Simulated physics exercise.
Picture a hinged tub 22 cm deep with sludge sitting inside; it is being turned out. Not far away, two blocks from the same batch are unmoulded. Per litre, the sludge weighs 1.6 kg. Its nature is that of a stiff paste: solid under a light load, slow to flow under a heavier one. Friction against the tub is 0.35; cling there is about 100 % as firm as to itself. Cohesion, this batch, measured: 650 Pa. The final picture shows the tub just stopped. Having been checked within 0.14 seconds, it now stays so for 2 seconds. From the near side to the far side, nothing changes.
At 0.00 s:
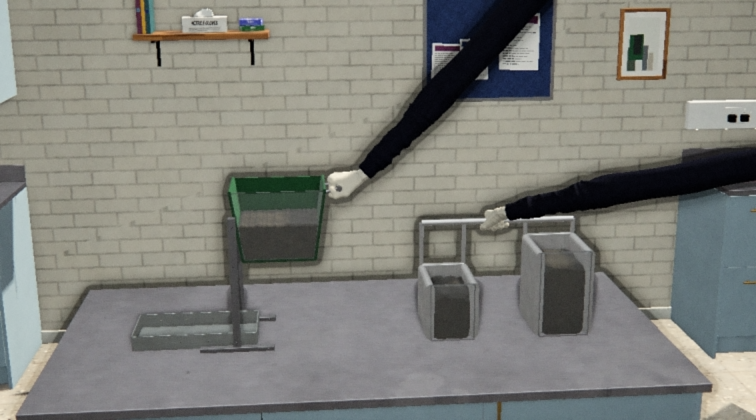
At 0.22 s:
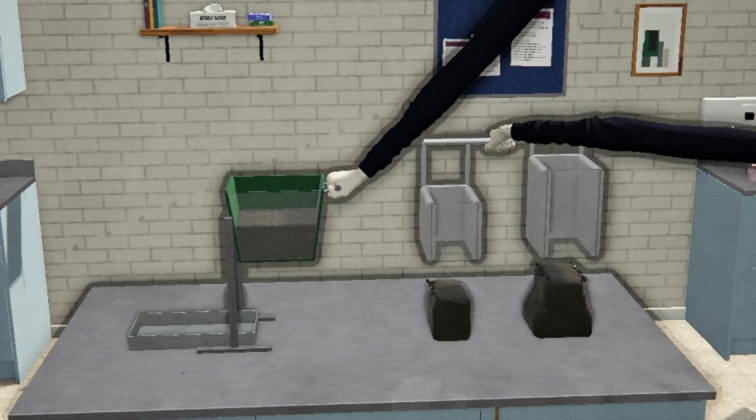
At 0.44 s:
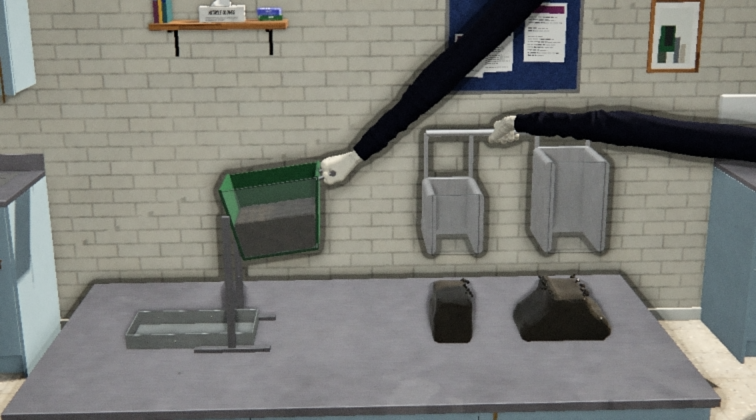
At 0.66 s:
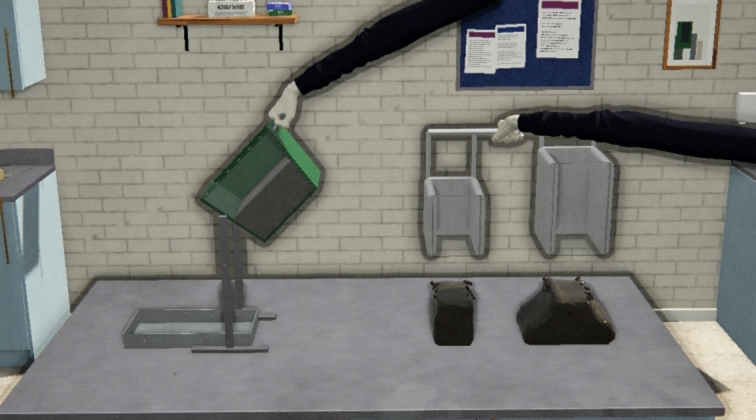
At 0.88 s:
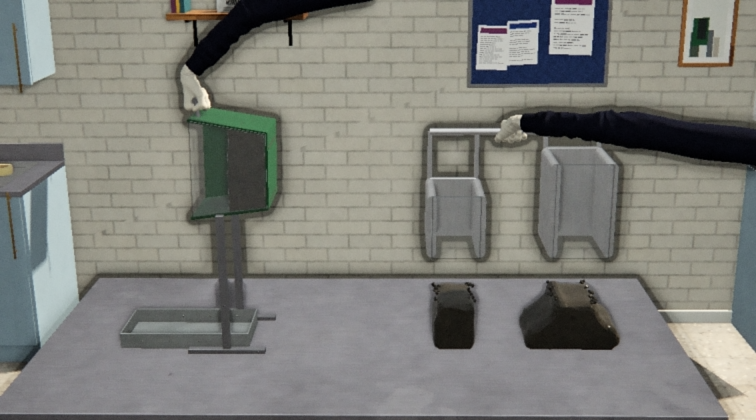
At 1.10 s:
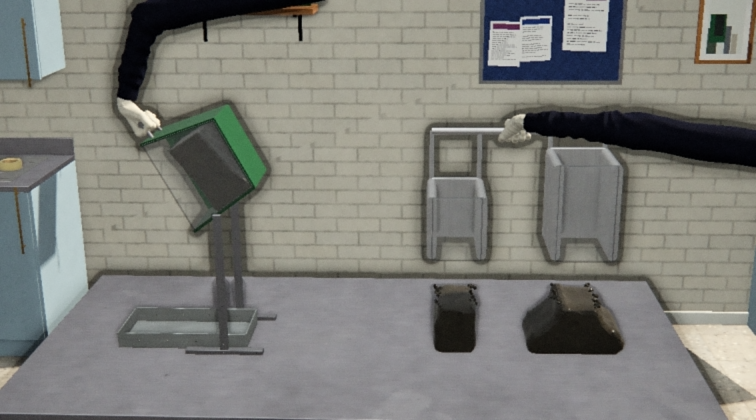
A green tub of dark sludge was swung up and over to the left by one gloved hand, after another had lifted two grey moulds off dark blocks, the larger of which sagged and spread.
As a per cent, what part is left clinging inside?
Near 0 %.
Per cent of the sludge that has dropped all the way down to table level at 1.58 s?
I reckon around 100 % of it.
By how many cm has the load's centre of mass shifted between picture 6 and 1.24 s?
I'd estimate roughly 14 centimetres.
After 1.24 s, the tub is at 118 degrees and holds 59 %.
After 1.41 s, the tub is at 118 degrees and holds 0 %.
After 1.58 s, the tub is at 118 degrees and holds 0 %.
After 1.75 s, the tub is at 118 degrees and holds 0 %.
After 3.10 s, at the end, the tub is at 118 degrees and holds 0 %.
